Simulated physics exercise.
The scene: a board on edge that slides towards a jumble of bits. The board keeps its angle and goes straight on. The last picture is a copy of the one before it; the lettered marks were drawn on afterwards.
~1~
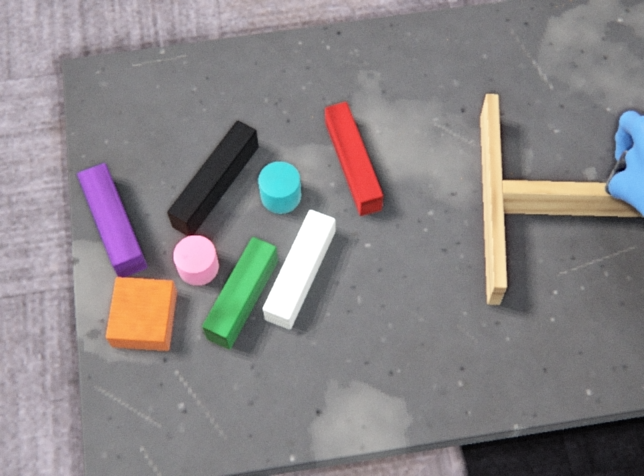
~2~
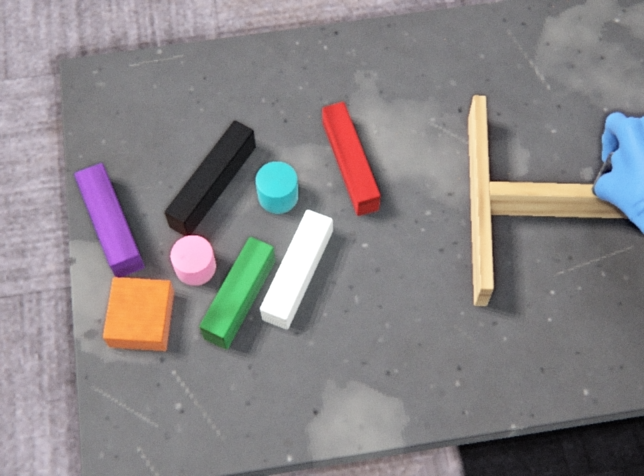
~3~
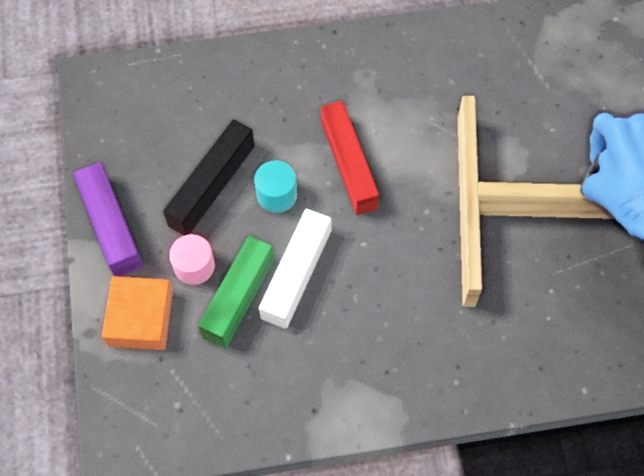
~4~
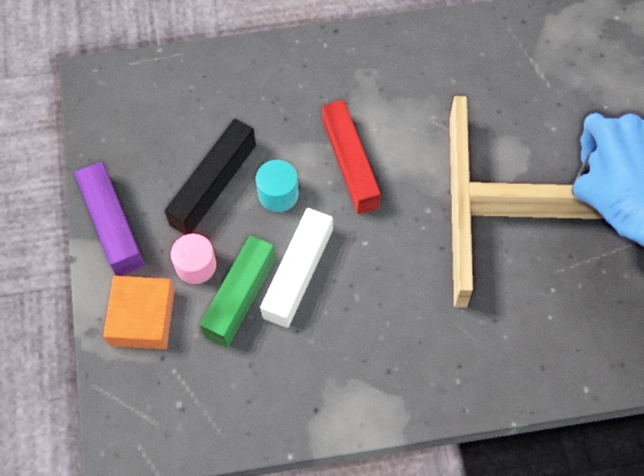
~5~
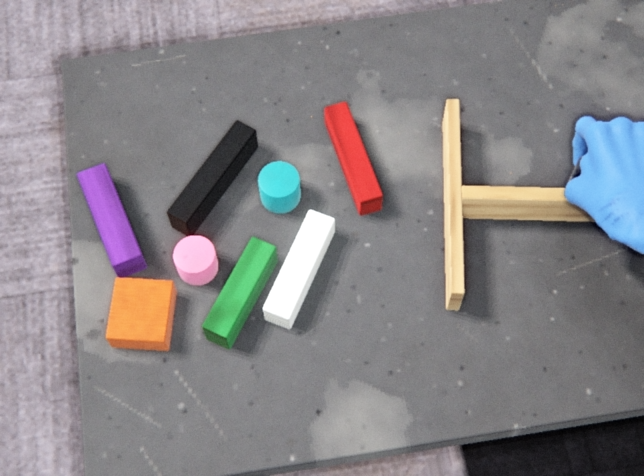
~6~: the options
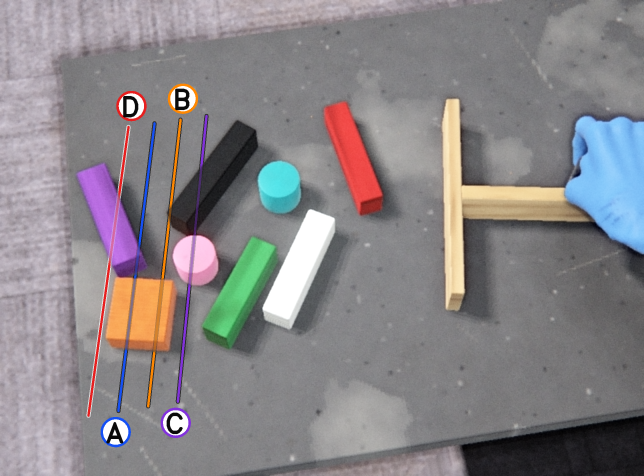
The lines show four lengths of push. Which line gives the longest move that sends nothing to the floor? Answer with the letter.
At C, and not beyond.
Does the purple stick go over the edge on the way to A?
By then, yes.
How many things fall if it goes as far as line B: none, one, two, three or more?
In all, two.
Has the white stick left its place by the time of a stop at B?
Yes.
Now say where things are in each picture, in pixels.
In the first picture, purple stick (112, 220); orange block (143, 314); turquoise tin (280, 188).
In the second picture, board (484, 187); red stick (351, 159).
In the third picture, board (472, 188); pink tin (192, 260).
In the fourth picture, board (463, 188); black stick (212, 177).
In the fifth picture, board (455, 191); orange block (143, 314); turquoise tin (280, 188); red stick (353, 158).
On the marked copy, A at (138, 258); B at (165, 254); C at (193, 250); D at (110, 262).
Taking C. A third of the way, board (361, 205); red stick (341, 158); purple stick (112, 220).
Two thirds of the way, board (266, 219); pink tin (183, 261); black stick (194, 173).
When it is over, board (194, 230); purple stick (77, 220); orange block (97, 321); nothing has fallen.
As for the rest, A drops the pink tin, purple stick and orange block; B drops the purple stick and orange block; D drops the pink tin, green stick, purple stick and orange block.
